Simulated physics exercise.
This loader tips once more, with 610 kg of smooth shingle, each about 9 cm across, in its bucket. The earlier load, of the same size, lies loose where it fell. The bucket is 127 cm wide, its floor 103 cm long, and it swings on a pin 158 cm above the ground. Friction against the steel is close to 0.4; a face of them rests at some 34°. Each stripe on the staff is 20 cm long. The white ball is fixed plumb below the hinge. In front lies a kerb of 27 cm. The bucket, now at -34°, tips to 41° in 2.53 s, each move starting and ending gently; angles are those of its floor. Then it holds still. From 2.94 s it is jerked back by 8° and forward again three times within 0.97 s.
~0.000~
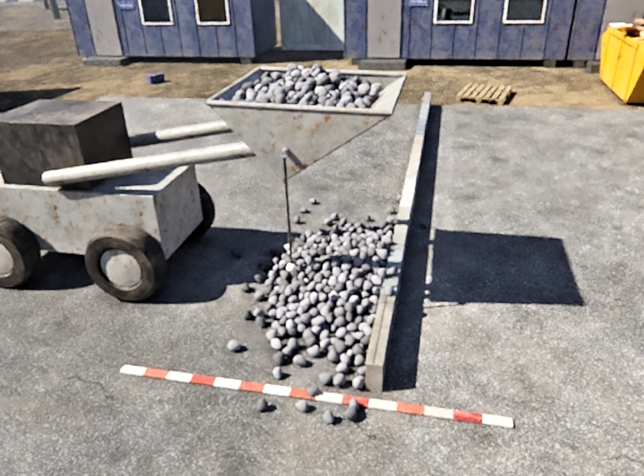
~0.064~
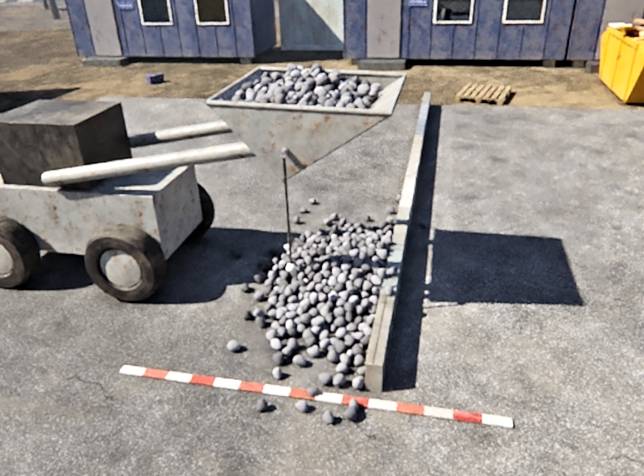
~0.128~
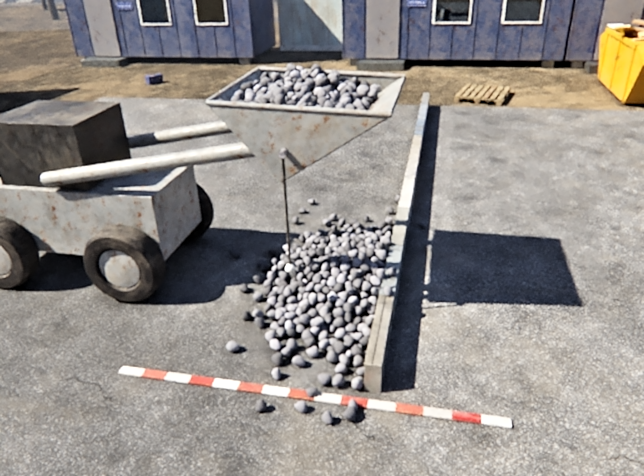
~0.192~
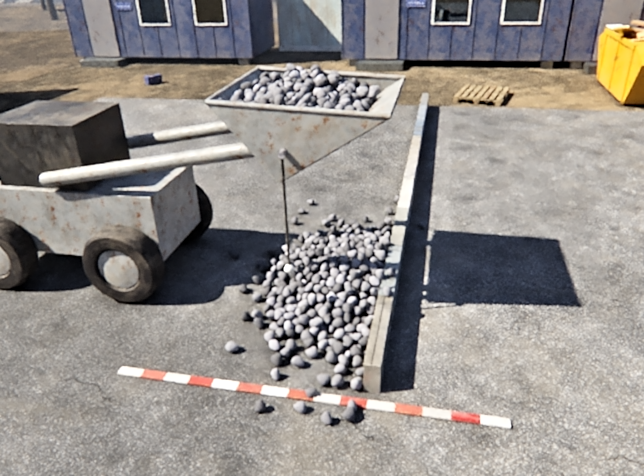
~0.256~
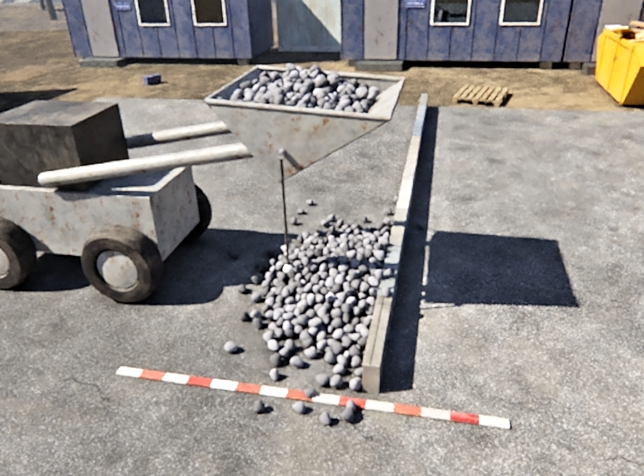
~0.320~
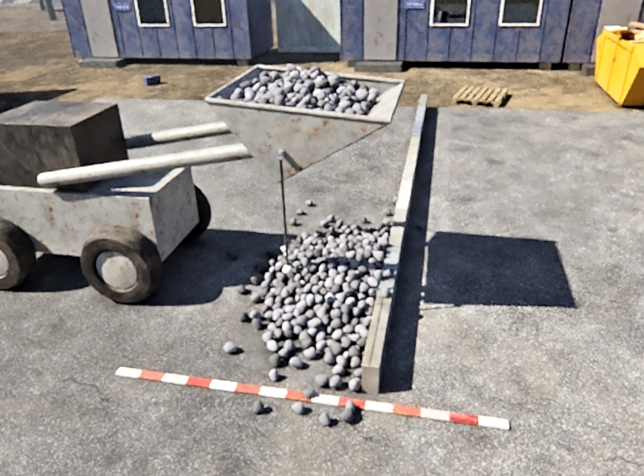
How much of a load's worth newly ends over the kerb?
Some 95 per cent is added.
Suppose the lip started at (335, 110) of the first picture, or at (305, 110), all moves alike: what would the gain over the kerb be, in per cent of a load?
Near 35 per cent from the first place, 10 from the second.
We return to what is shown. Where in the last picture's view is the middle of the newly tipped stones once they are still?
Around (452, 290).
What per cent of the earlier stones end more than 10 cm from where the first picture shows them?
Roughly 0 per cent of them.
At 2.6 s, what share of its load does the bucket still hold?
It holds some 5 per cent.
After 1.9 s the floor is at 29°; in per cent of one load, 79 in the bucket, 110 on this side of the kerb, 11 over the kerb; the foremost stones are at (424, 247).
After 2.6 s the floor is at 41°; in per cent of one load, 5 in the bucket, 117 on this side of the kerb, 78 over the kerb; the foremost stones are at (538, 298).
After 4.4 s the floor is at 41°; in per cent of one load, 0 in the bucket, 105 on this side of the kerb, 95 over the kerb; the foremost stones are at (631, 329).
After 7.2 s the floor is at 41°; in per cent of one load, 0 in the bucket, 105 on this side of the kerb, 95 over the kerb; the foremost stones are at (631, 329). Net gain over the kerb, 95.
